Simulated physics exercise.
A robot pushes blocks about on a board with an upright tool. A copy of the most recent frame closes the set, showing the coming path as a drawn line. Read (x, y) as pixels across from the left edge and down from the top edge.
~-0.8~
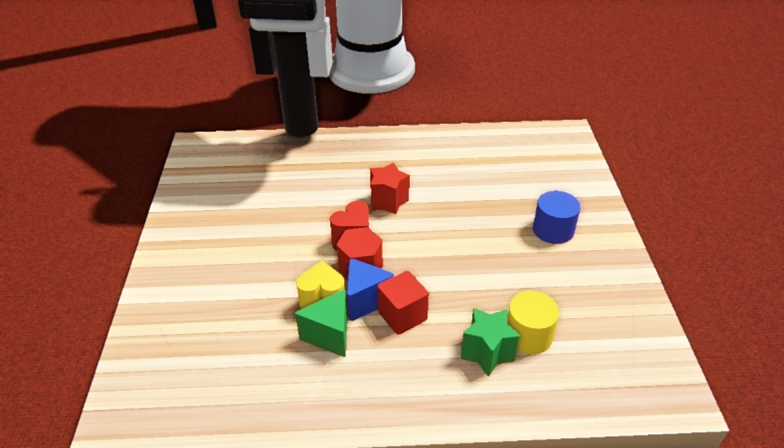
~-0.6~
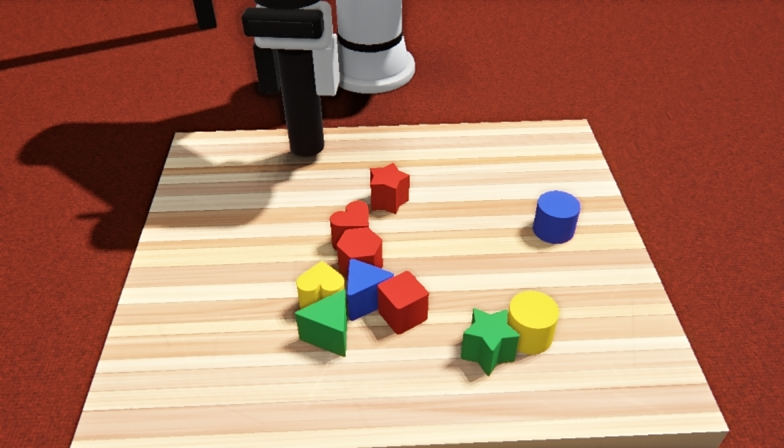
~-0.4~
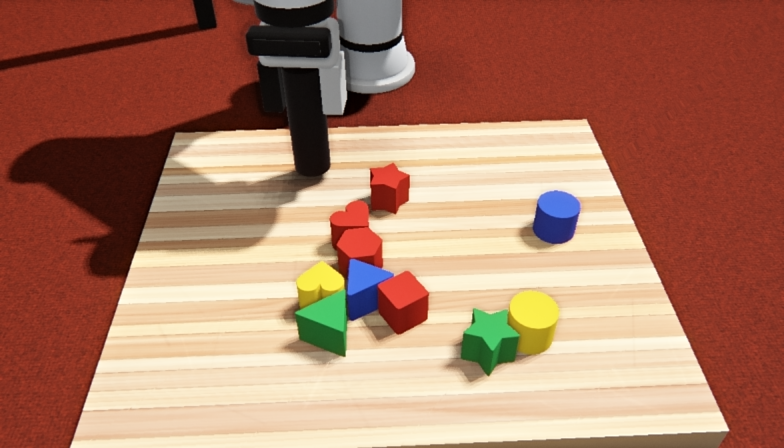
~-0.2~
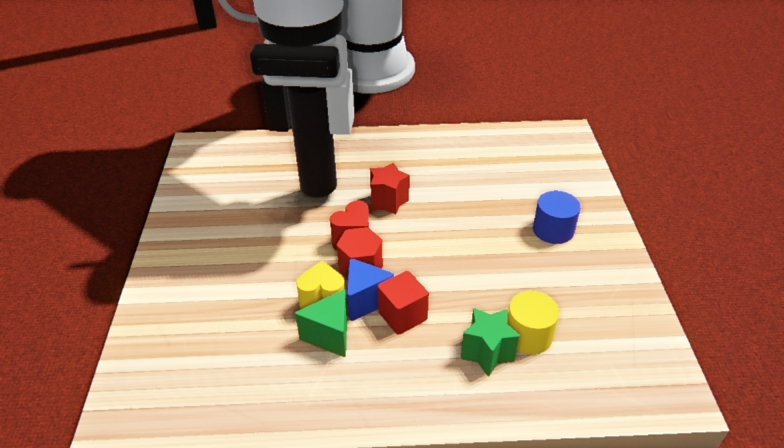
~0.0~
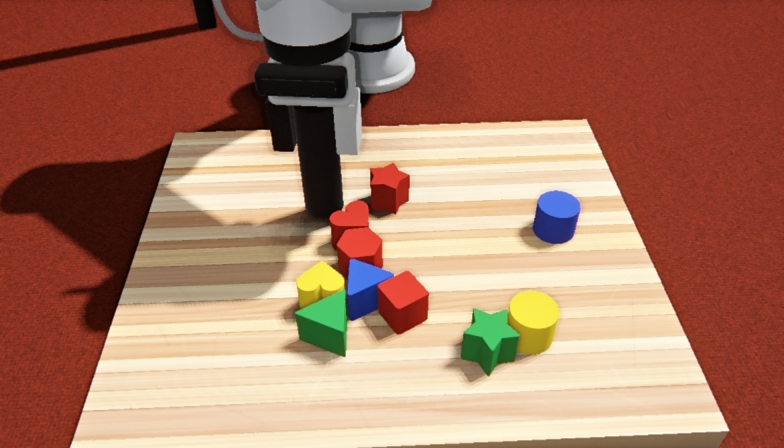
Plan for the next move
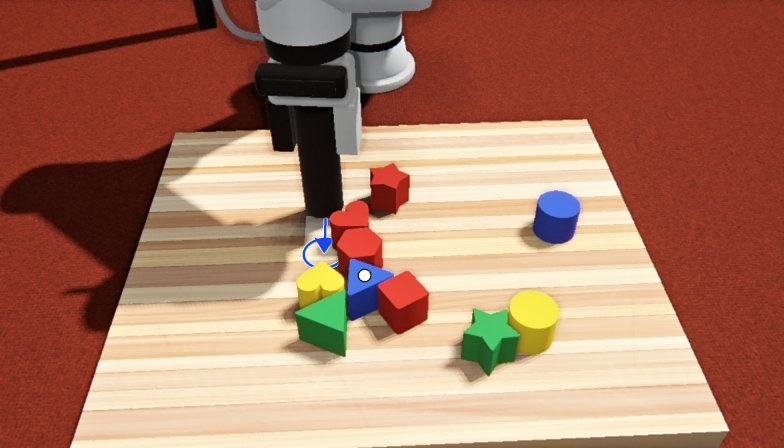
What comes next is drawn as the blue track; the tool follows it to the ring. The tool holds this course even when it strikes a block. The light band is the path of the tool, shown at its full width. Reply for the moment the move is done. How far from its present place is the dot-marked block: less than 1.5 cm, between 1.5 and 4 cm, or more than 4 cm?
Verdict: Less than 1.5 cm.
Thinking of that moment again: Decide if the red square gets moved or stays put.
It keeps its spot.
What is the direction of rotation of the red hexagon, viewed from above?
Verdict: Clockwise.
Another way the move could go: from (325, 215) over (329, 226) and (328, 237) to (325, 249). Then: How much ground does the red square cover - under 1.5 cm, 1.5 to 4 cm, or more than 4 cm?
Of the three bands, it's under 1.5 cm.
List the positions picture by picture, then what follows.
The first frame shows tool tip (302, 128); block tops, red heart-shaped block (352, 215); red hexagon (360, 242); blue triangle (365, 276); red square (403, 289).
The second frame shows tool (307, 147); blocks unchanged.
The third frame shows tool (313, 166); blocks unchanged.
The fourth frame shows tool (319, 186); blocks unchanged.
The fifth frame shows tool (325, 206); red heart-shaped block (352, 215); red hexagon (360, 242); blue triangle (365, 276); red square (403, 289).
Path on the board, from (325, 215) directly to (324, 253); the dot is on the blue triangle.
What follows on the original path. Halfway along, tool (324, 225); red heart-shaped block (354, 218), turned 20° anticlockwise.
At the end, tool (323, 244); red heart-shaped block (358, 221), turned 50° anticlockwise; red hexagon (371, 249), turned 20° clockwise; blue triangle in place; red square in place.
